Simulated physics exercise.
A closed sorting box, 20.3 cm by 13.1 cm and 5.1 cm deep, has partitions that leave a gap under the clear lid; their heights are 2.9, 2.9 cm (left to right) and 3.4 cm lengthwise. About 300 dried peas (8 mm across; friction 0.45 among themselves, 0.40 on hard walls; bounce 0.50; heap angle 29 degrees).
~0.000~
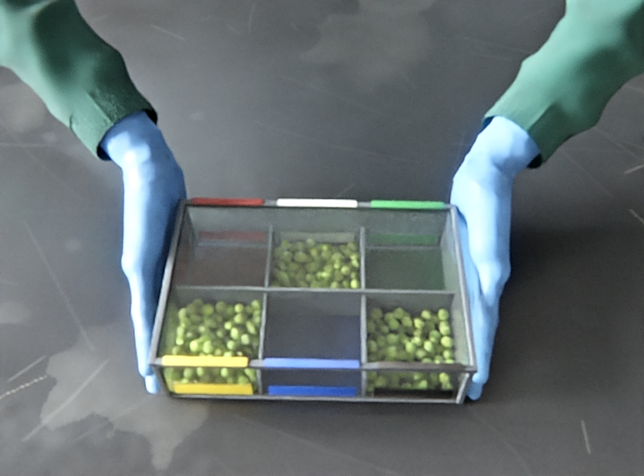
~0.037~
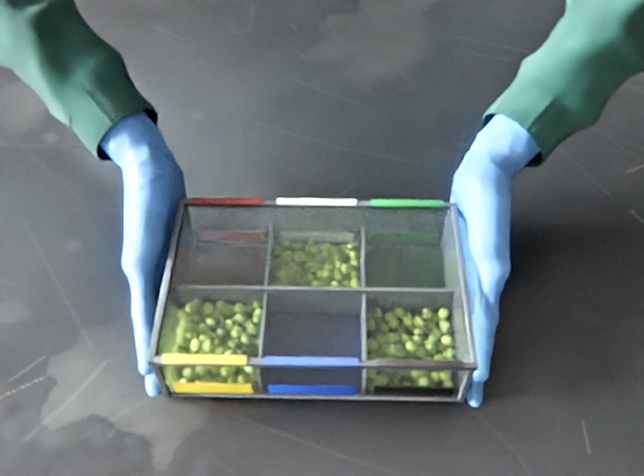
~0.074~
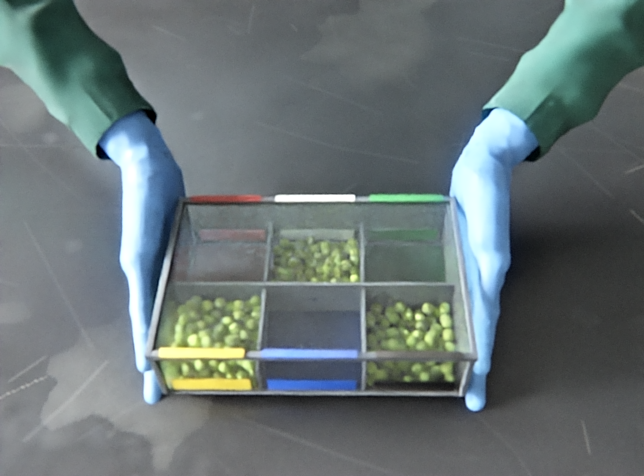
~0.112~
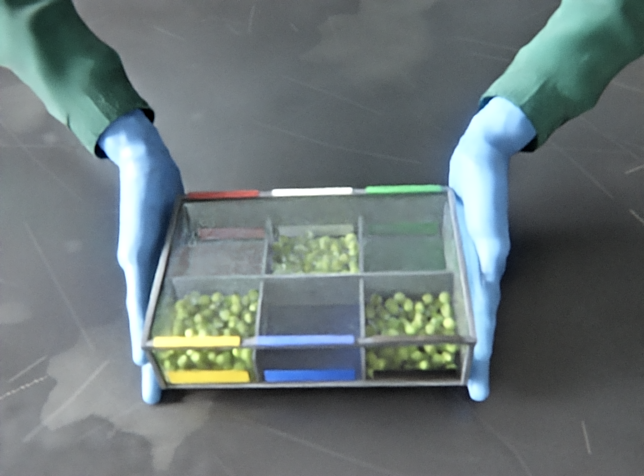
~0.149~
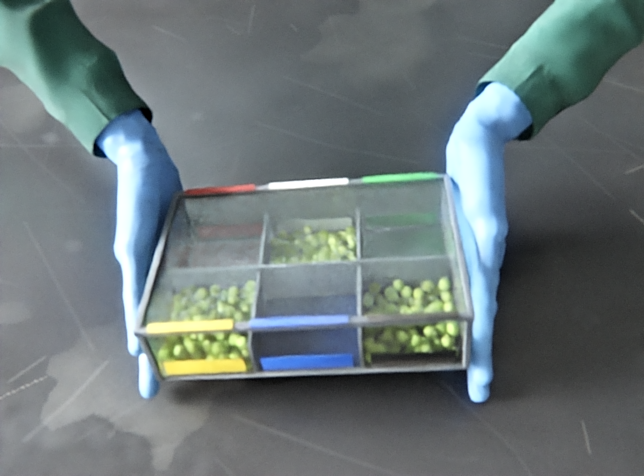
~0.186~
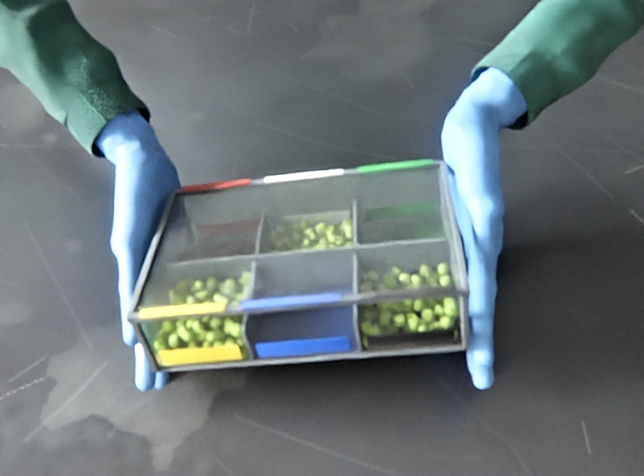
A clear-lided box of six compartments sits between two blue-gloved hands, seen from above and in front over a dark, scratched grey surface. Green peas lie in the front left, back middle and front right compartments, with red, white and green strips along the back edge and yellow and blue ones in front. The green-sleeved arms raise the box slightly, then tilt it increasingly, right side higher, while the peas barely shift and the view stays still.
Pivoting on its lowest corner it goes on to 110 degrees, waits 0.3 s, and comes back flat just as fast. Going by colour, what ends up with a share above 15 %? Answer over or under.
Red over, blue under, green under, yellow over, white over, black under.
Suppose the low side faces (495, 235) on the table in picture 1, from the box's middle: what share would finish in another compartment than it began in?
Some 65 per cent.
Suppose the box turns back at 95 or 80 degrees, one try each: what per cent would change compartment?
Some 45 and 30 per cent.
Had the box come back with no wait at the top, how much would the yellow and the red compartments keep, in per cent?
Yellow 30; red 35.
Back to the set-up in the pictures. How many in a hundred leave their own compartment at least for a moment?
About 50 per cent.
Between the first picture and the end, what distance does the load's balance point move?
Some 5.0 cm.
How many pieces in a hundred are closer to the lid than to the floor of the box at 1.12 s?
Roughly 70 per cent.
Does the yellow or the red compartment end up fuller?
The red one has more.
After 1.12 s, tilt 110 degrees; red 25 %, green 5 %, yellow 30 %, white 30 %, black 10 %.
After 1.74 s, tilt 59 degrees; red 35 %, yellow 30 %, white 30 %, black 5 %.
After 2.41 s, tilt 0 degrees; red 35 %, yellow 30 %, white 25 %, black 5 %.
In the end, at 2.9 s, red 35 %, blue 0 %, green 0 %, yellow 30 %, white 25 %, black 5 %.
